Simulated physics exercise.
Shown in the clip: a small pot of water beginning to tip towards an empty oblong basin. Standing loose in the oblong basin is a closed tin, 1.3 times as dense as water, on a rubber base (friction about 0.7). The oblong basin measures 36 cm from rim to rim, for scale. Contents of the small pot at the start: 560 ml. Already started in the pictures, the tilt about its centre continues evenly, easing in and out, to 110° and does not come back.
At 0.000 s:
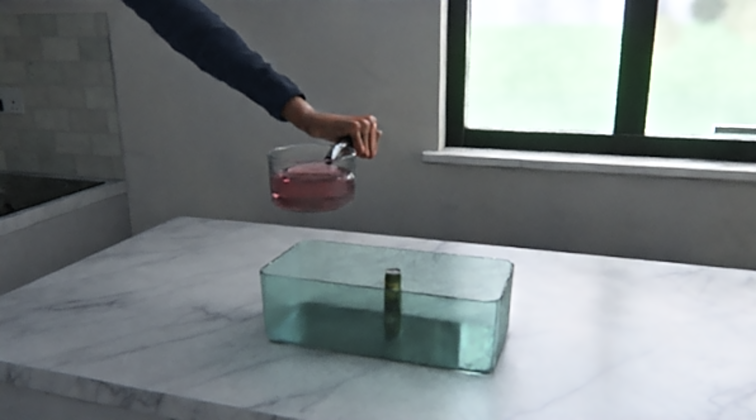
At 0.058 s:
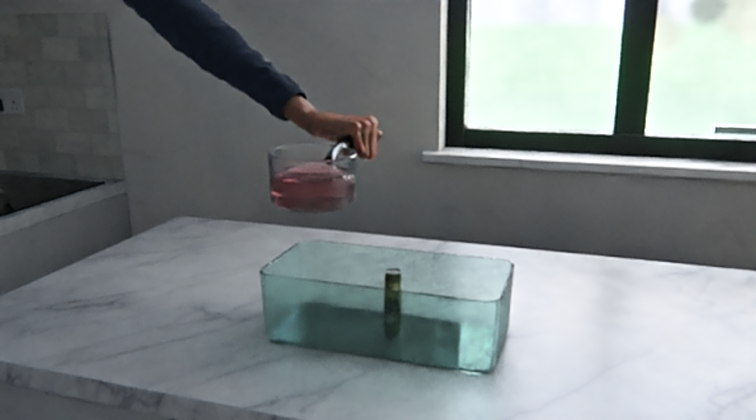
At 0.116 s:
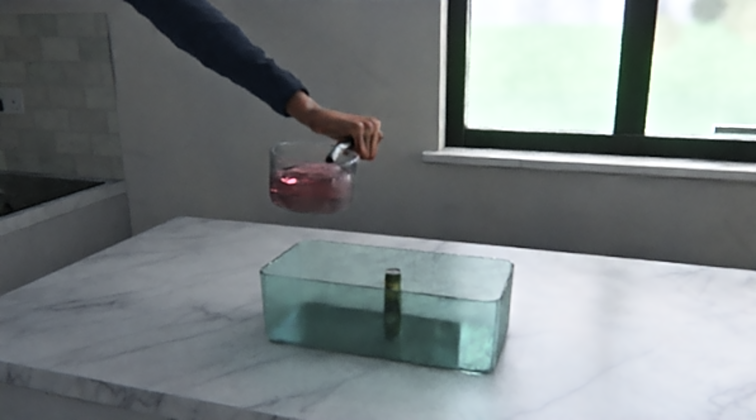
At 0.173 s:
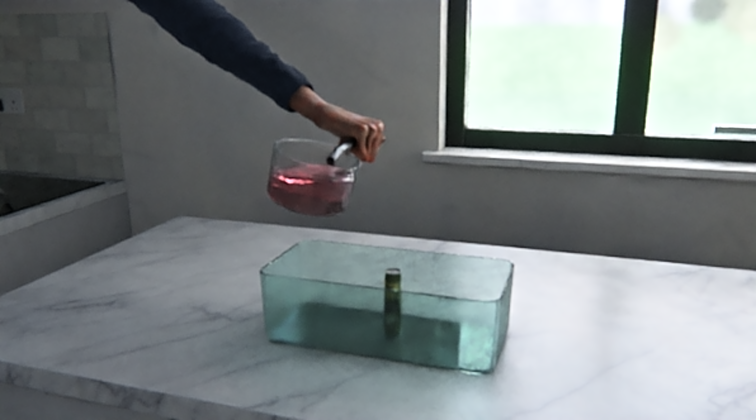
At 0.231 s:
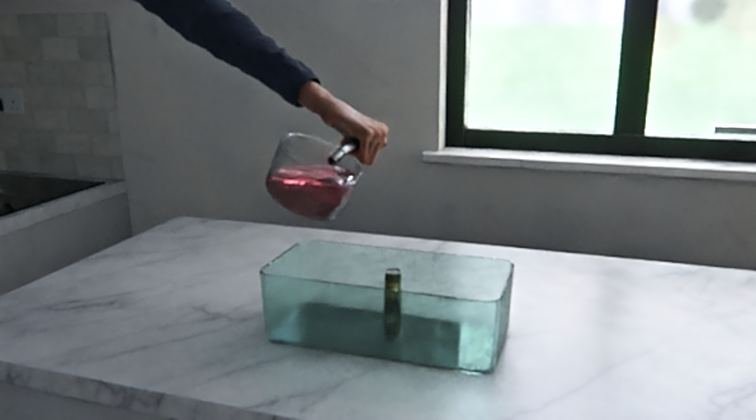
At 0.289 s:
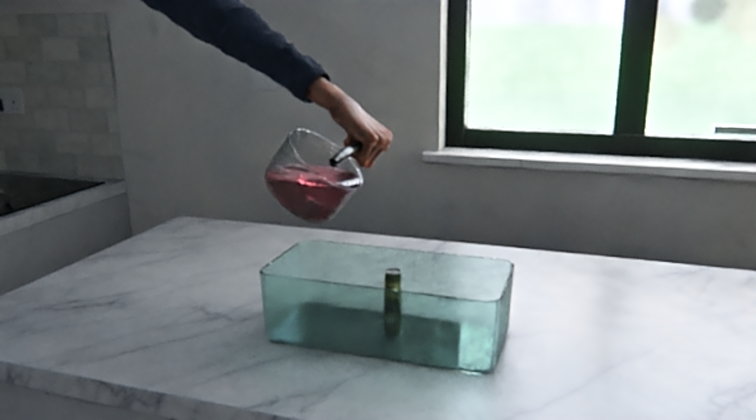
In the video, a hand holds a small clear pot of pinkish liquid above an oblong greenish basin with a small upright tin inside, then steadily tilts the pot down to the right while the basin and tin stay still.
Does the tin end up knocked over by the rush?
Yes - my bet is it capsizes.
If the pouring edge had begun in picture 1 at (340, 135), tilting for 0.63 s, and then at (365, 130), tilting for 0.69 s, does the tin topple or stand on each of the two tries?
Trial 1 - tin tips; trial 2 - tin tips.
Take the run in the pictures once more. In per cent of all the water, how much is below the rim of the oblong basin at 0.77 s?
I reckon close to 86 per cent.
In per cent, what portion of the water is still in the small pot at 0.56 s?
30 %.
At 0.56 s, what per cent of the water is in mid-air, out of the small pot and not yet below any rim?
Roughly 40 %.
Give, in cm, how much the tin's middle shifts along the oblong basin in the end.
Net tin displacement: Roughly 7.5 cm.
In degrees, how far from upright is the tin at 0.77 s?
Near 5 degrees.
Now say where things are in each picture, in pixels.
In the first frame, it leans 0°; its right rim is at (352, 156); the water meets the walls at (278, 170) and (351, 174); the oblong basin's rim runs from (281, 256) to (507, 282); the tin's top is at (393, 274).
In the second frame, it leans 2°; its right rim is at (353, 157); the water meets the walls at (278, 170) and (352, 175).
In the third frame, it leans 7°; its right rim is at (354, 162); the water meets the walls at (279, 170) and (352, 175).
In the fourth frame, it leans 15°; its right rim is at (356, 169); the water meets the walls at (278, 169) and (353, 176).
In the fifth frame, it leans 26°; its right rim is at (358, 178); the water meets the walls at (276, 169) and (356, 178).
In the sixth frame, it leans 39°; its right rim is at (357, 188); the water meets the walls at (275, 166) and (358, 181); 1 per cent is over the edge.
By 0.56 s the tilt is 99° and 31 per cent is still to pour; the tin stands where it began.
By 0.77 s the tilt is 110° and 5 per cent is still to pour; the tin leans 6°.
By 0.98 s the tilt is 110° and 0 per cent is still to pour; the tin leans 20°.
By 1.21 s the tilt is 110° and 0 per cent is still to pour; the tin lies on its side.
At rest the tin lies on its side.
